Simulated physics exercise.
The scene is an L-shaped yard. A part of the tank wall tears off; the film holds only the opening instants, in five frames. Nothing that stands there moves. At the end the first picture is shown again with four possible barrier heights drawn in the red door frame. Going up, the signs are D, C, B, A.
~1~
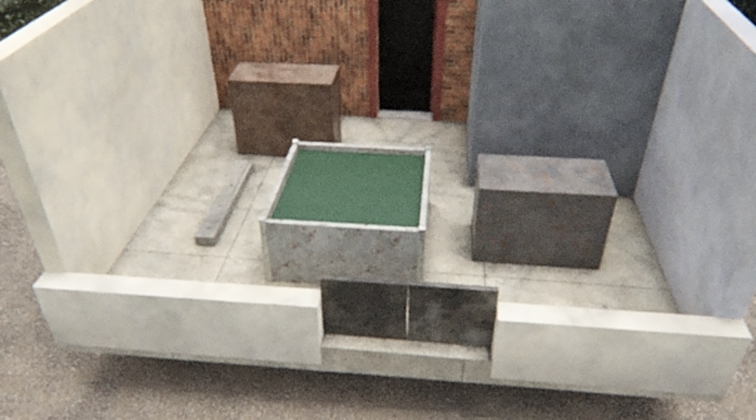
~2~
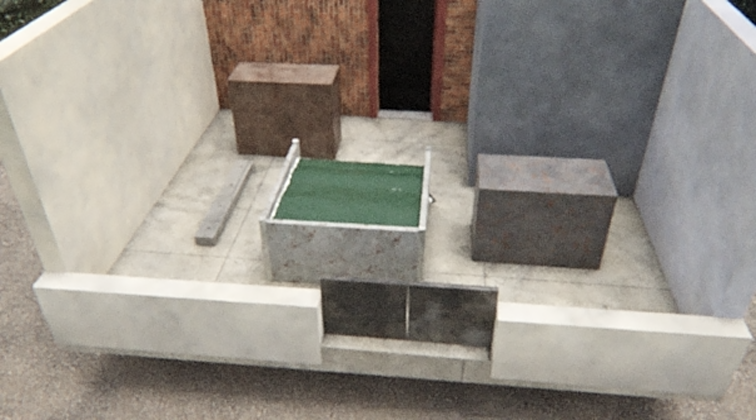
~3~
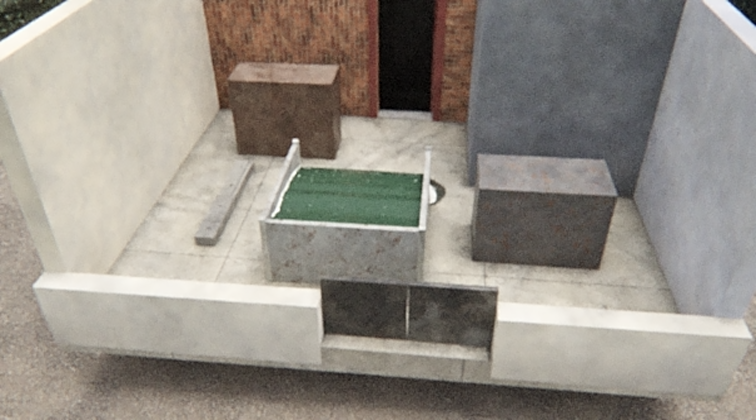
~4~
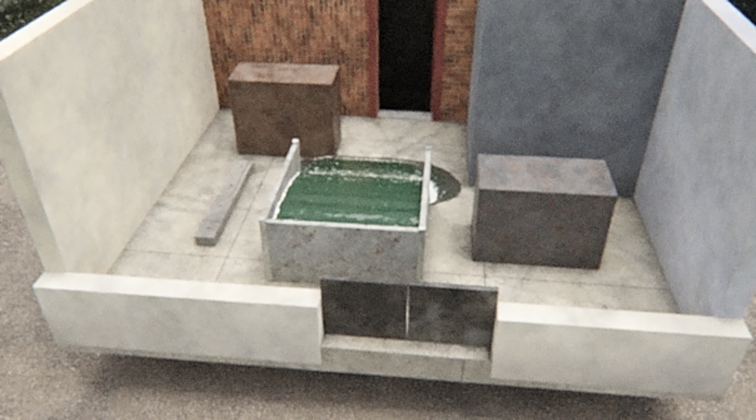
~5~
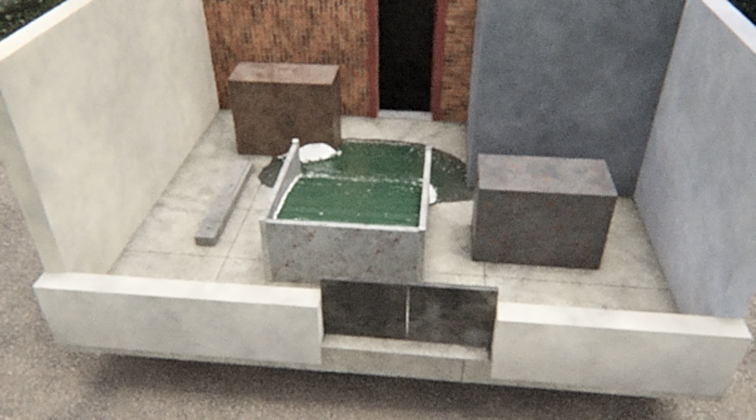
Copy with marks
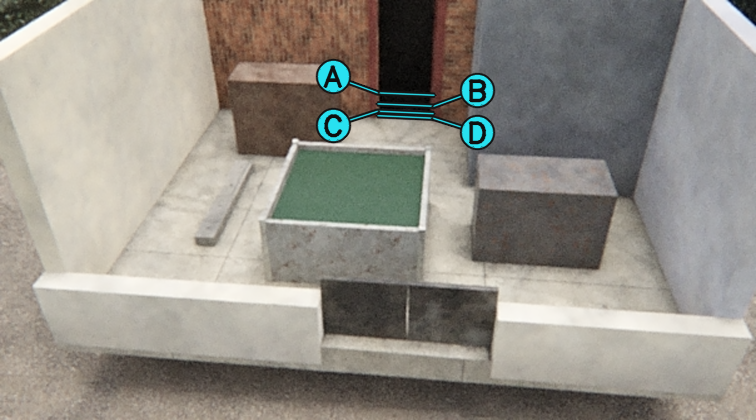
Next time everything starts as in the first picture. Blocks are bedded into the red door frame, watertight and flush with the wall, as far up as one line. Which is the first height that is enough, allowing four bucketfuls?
A will do.
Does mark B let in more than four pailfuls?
Yes, that goes wrong.
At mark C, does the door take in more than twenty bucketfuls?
Yes.
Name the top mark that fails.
Here it is mark B.
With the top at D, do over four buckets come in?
Yes, that goes wrong.
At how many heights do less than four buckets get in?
One of them.
On the marked copy, A at (405, 94); B at (405, 105); C at (405, 112); D at (405, 116); from the bottom up D, C, B, A.
For mark A, a splash gets over, under a bucket.
For mark B, about 14 bucketfuls get in.
For mark C, dozens of bucketfuls pour in.
For mark D, dozens of bucketfuls pour in.
